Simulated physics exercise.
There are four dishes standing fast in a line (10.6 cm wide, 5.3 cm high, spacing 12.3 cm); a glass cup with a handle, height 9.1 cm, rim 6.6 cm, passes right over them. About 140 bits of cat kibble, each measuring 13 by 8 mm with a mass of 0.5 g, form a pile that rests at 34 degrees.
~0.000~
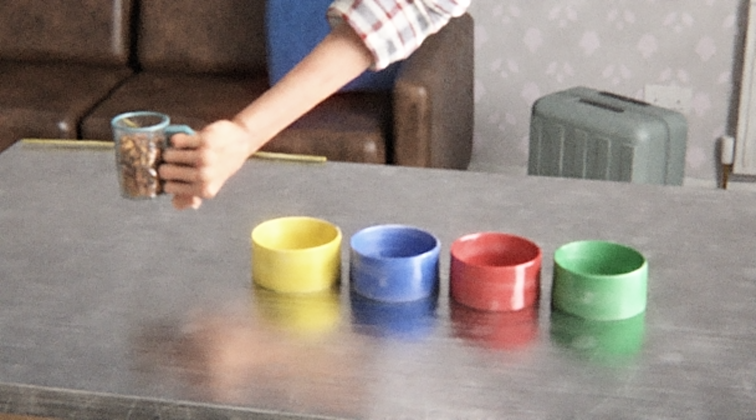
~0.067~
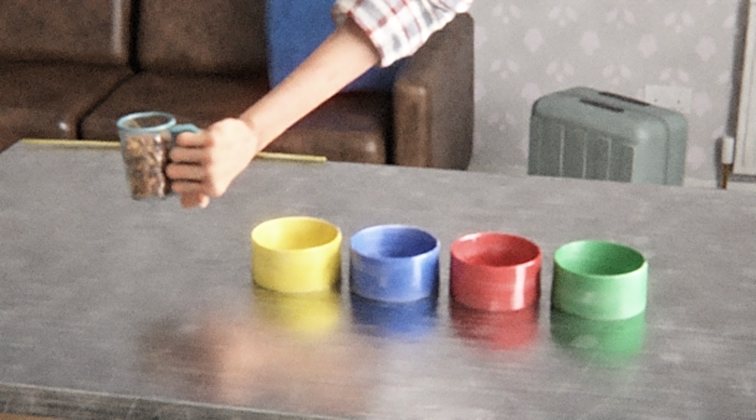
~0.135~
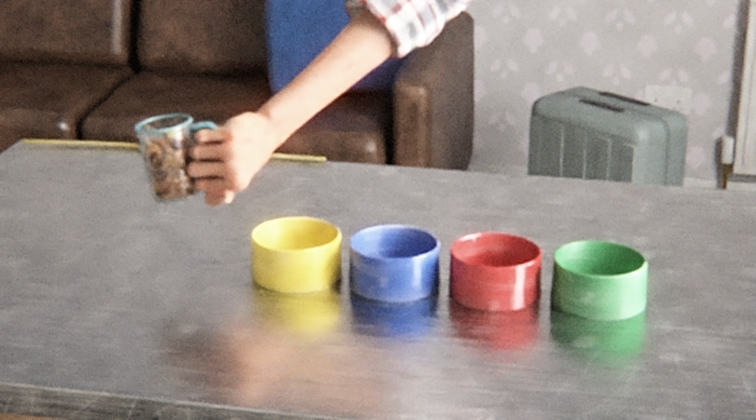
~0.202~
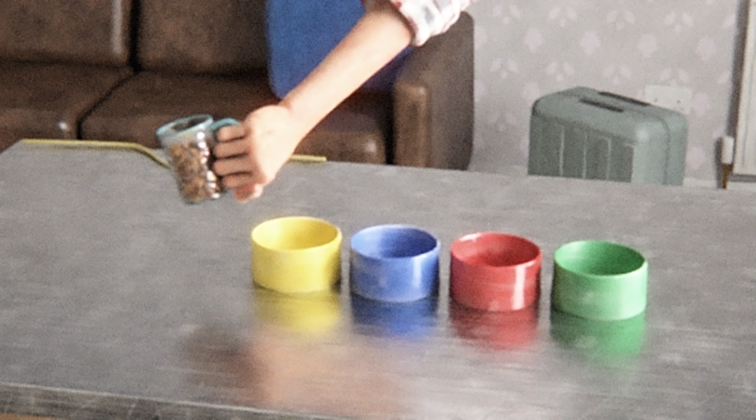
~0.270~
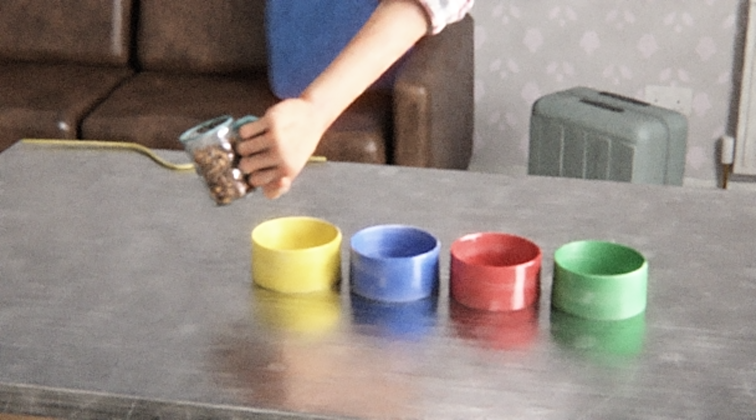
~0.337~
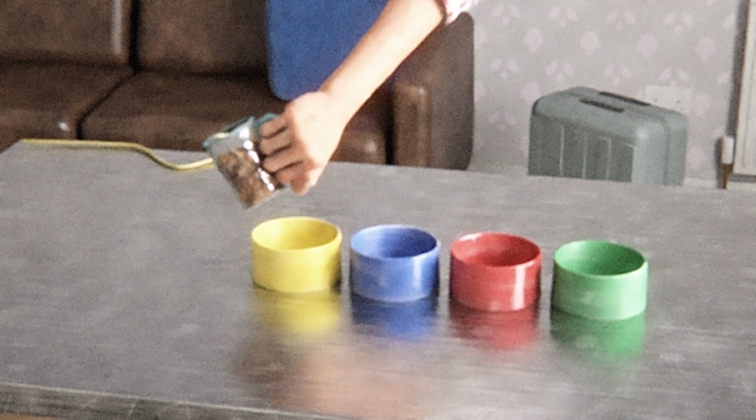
To begin with, a hand holds a clear cup of brown bits upright by its handle, left of a row of yellow, blue, red and green dishes on a grey table. The arm carries the cup rightward, gradually leaning it to the left, until it is tilted just above and left of the yellow dish, the bits still inside.
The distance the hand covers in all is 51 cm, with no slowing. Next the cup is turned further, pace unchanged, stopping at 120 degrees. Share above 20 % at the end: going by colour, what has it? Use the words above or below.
Red - above; blue - below; green - below; yellow - below; counter - below.
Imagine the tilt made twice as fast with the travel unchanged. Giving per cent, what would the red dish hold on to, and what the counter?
Red 30, counter 10.
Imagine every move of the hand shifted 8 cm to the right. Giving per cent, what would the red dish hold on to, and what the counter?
In that case, red: 0; counter: 0.
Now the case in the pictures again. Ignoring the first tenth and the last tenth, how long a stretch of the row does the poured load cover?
Some 6 centimetres.
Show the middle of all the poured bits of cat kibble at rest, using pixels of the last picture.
I'd put it at about (495, 278).
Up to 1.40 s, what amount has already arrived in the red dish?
Close to 40 per cent at that point.
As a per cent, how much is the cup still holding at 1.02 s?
95 per cent.
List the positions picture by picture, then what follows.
The first frame shows cup at (142, 157), tilt 0 degrees, lip at (115, 120), moved 0.0 cm; middle of the pieces at (141, 165); yellow dish at (296, 235); blue dish at (395, 242); red dish at (496, 251); green dish at (600, 259).
The second frame shows cup at (149, 158), tilt 2 degrees, lip at (120, 121), moved 0.9 cm; middle of the pieces at (148, 166).
The third frame shows cup at (170, 159), tilt 8 degrees, lip at (138, 126), moved 3.6 cm; middle of the pieces at (170, 167).
The fourth frame shows cup at (196, 161), tilt 15 degrees, lip at (160, 131), moved 6.9 cm; middle of the pieces at (196, 170).
The fifth frame shows cup at (221, 163), tilt 22 degrees, lip at (183, 137), moved 10.1 cm; middle of the pieces at (223, 171).
The sixth frame shows cup at (247, 165), tilt 29 degrees, lip at (206, 143), moved 13.4 cm; middle of the pieces at (250, 173); yellow dish at (296, 235); blue dish at (395, 242); red dish at (496, 251); green dish at (600, 259). The cup turns about 105 degrees a second and travels 48 cm a second.
After 0.75 s, tilt 73 degrees; cup holds 100 %.
After 1.02 s, tilt 102 degrees; cup holds 95 %.
After 1.40 s, tilt 120 degrees; cup holds 60 %, red 40 %.
In the end, at 2.2 s, red 100 %, blue 0 %, green 0 %, yellow 0 %, counter 0 %.
